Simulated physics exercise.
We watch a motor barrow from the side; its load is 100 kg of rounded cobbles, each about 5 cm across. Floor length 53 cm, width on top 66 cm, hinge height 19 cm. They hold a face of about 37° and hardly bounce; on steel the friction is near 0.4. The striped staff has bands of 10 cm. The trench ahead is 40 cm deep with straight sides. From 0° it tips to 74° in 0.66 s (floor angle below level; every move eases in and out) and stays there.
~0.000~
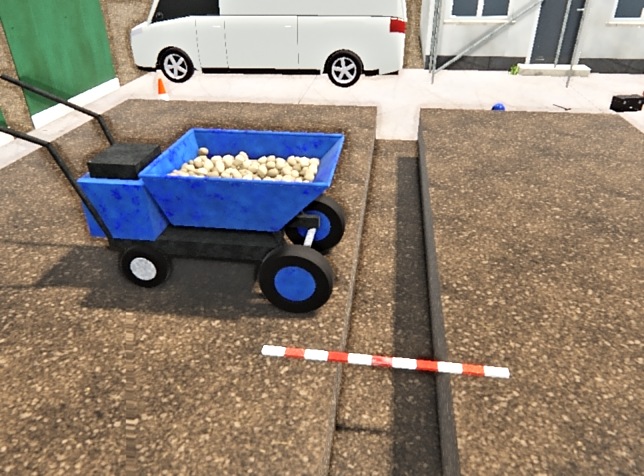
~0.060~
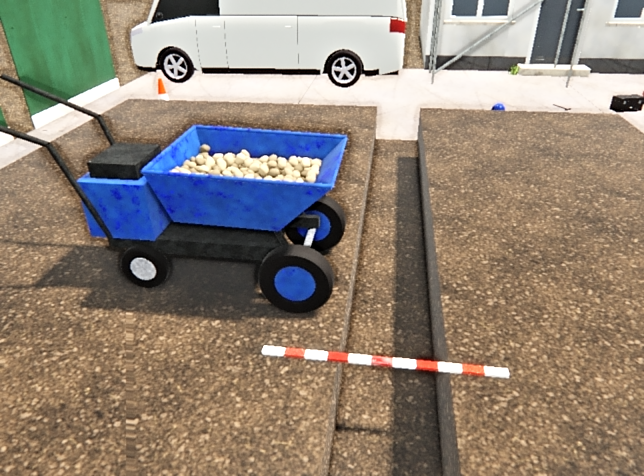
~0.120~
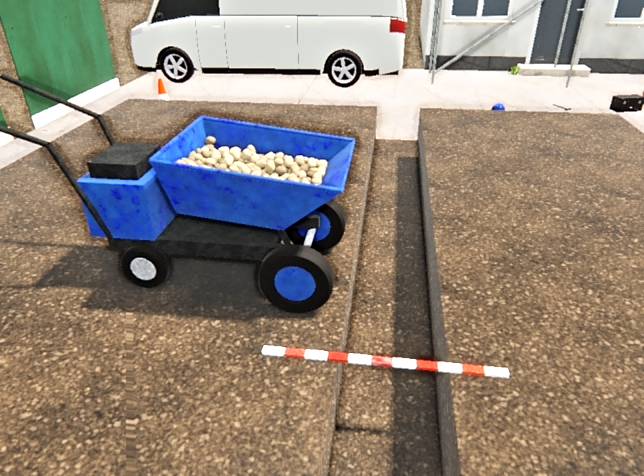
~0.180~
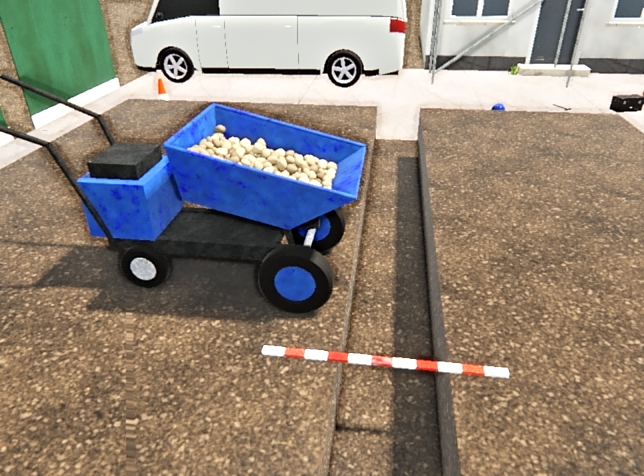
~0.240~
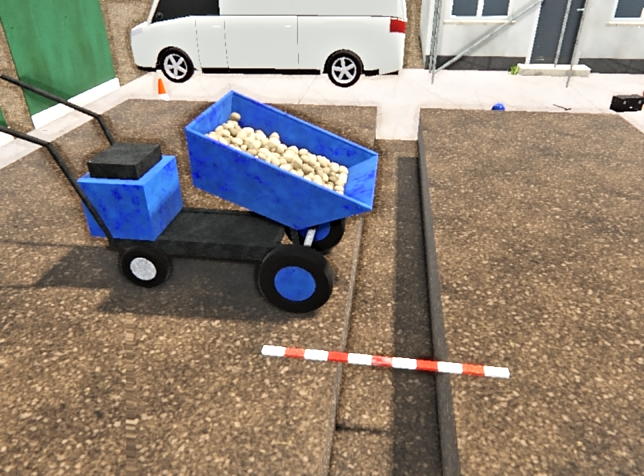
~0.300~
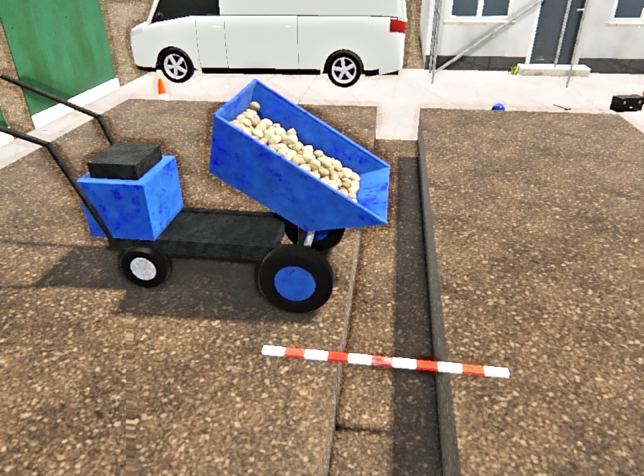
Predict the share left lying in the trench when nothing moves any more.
Close to 32 in a hundred.
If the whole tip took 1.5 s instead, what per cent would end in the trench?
It would be near 50 per cent.
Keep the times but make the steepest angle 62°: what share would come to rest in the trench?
It would be near 45 per cent.
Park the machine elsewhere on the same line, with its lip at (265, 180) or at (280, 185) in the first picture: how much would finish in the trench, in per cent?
About 95 and 85 per cent.
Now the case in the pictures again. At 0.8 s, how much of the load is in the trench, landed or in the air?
About 15 per cent by then.
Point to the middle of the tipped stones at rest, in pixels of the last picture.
Near (478, 287).
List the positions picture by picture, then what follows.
The first frame shows lip at (328, 186), floor tilted 0°, highest stones at (253, 164).
The second frame shows lip at (332, 187), floor tilted 2°, highest stones at (230, 161); the stones move at 0.4 m/s on average.
The third frame shows lip at (342, 191), floor tilted 6°, highest stones at (219, 154); the stones move at 0.9 m/s on average.
The fourth frame shows lip at (356, 198), floor tilted 14°, highest stones at (223, 143); the stones move at 1.2 m/s on average.
In the fifth frame, the skip is at 22°, its lip at (371, 209); the top of the load is at (229, 130); the stones move at 1.4 m/s on average.
The sixth frame shows lip at (386, 223), floor tilted 32°, highest stones at (248, 119); the stones move at 1.5 m/s on average.
After 0.5 s the floor is at 63°; 100 % in the skip; the foremost stones are at (391, 236).
After 0.8 s the floor is at 74°; 71 % in the skip, 13 % in the trench, 16 % past the trench; the foremost stones are at (473, 294).
After 1.1 s the floor is at 74°; 4 % in the skip, 27 % in the trench, 69 % past the trench; the foremost stones are at (635, 309).
After 3.1 s the floor is at 74°; 0 % in the skip, 32 % in the trench, 68 % past the trench; the foremost stones are past the picture's edge.
